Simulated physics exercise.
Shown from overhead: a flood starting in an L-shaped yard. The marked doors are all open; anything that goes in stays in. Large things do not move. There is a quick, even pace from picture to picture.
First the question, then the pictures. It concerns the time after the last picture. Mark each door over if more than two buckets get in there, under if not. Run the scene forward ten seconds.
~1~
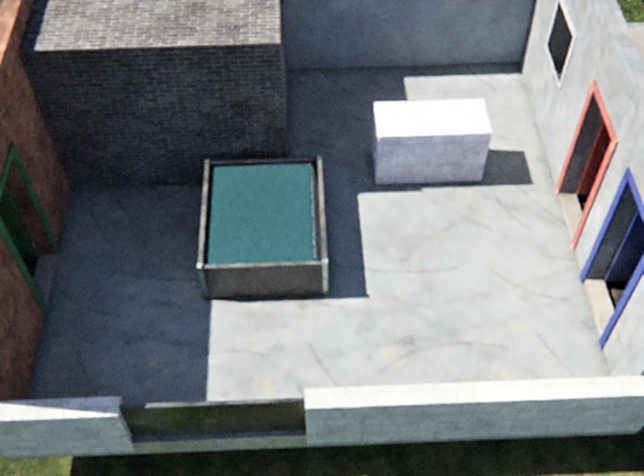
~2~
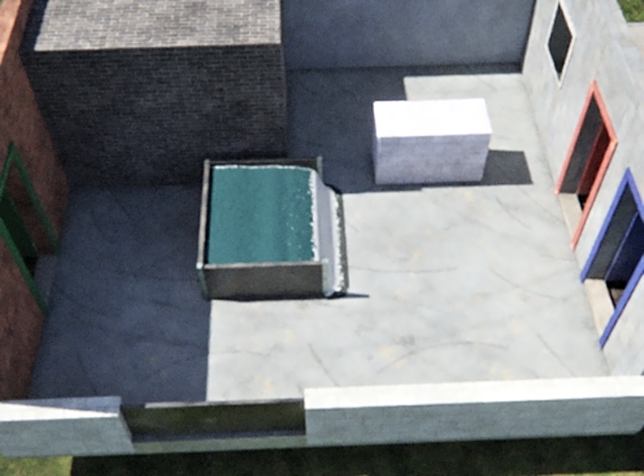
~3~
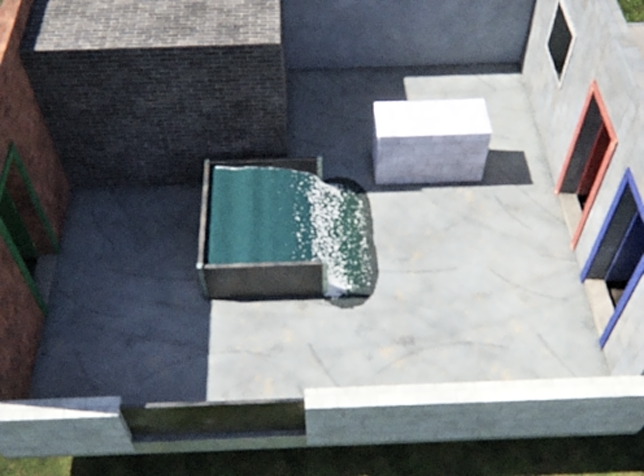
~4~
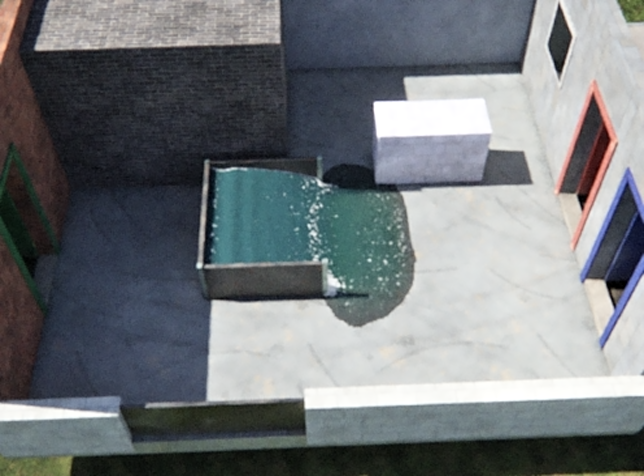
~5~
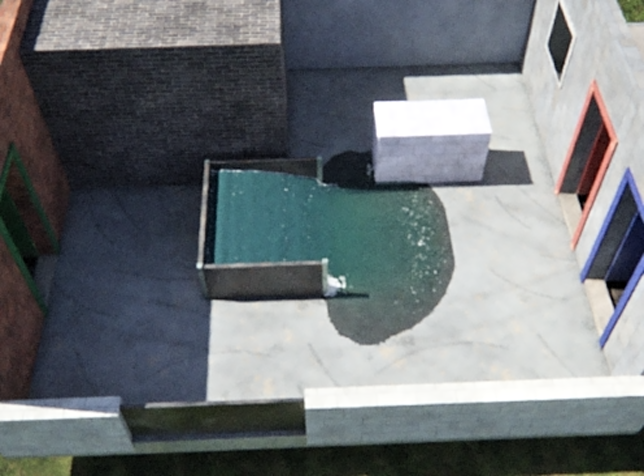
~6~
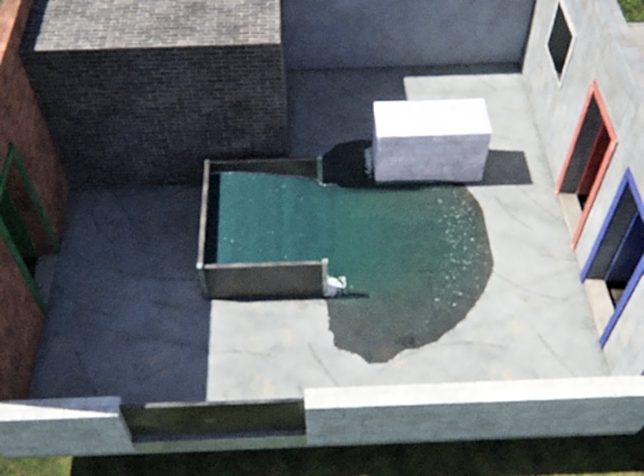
Blue door: Over, green door: Under, red door: Over.
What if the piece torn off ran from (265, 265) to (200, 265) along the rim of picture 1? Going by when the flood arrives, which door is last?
Last: The red door.
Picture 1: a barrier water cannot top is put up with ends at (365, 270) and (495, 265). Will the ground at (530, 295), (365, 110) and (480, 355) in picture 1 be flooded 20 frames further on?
Outcome per location, in sequence: Soaking, soaking, soaking.
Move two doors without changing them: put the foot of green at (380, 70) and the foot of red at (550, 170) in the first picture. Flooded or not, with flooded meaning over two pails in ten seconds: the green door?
Note: Green door keeps within limits.
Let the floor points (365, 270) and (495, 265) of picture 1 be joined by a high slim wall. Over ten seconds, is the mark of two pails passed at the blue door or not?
Blue door: Within bounds.
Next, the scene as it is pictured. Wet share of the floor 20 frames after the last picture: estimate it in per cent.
My best guess is some 50 %.
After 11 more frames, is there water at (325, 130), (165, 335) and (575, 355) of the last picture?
First spot submerged, second spot spared, third spot submerged.
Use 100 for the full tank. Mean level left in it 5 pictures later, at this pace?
I'd put it at some 40 per cent.
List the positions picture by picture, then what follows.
In the first frame, the water tank at (263, 213) is whole and still.
In the second frame, water pours out at (320, 230) and has run to (328, 297).
In the third frame, the front is at (355, 299), out from the gap at (320, 232).
In the fourth frame, water pours out at (320, 233) and has run to (383, 310).
In the fifth frame, water pours out at (320, 233) and has run to (439, 293).
In the sixth frame, the front is at (486, 266), out from the gap at (320, 233).
A moment on, water covers 35 % of the floor; the blue door wet at the sill, nothing in, the green door not reached, the red door under two buckets in.
Next, water covers 45 % of the floor; the blue door over two buckets in, the green door not reached, the red door far over two buckets in.
Then, water covers 50 % of the floor; the blue door over two buckets in, the green door not reached, the red door far over two buckets in.
Later, water covers 70 % of the floor; the blue door over two buckets in, the green door not reached, the red door far over two buckets in.
In the end, water covers 90 % of the floor; the blue door over two buckets in, the green door wet at the sill, nothing in, the red door far over two buckets in.
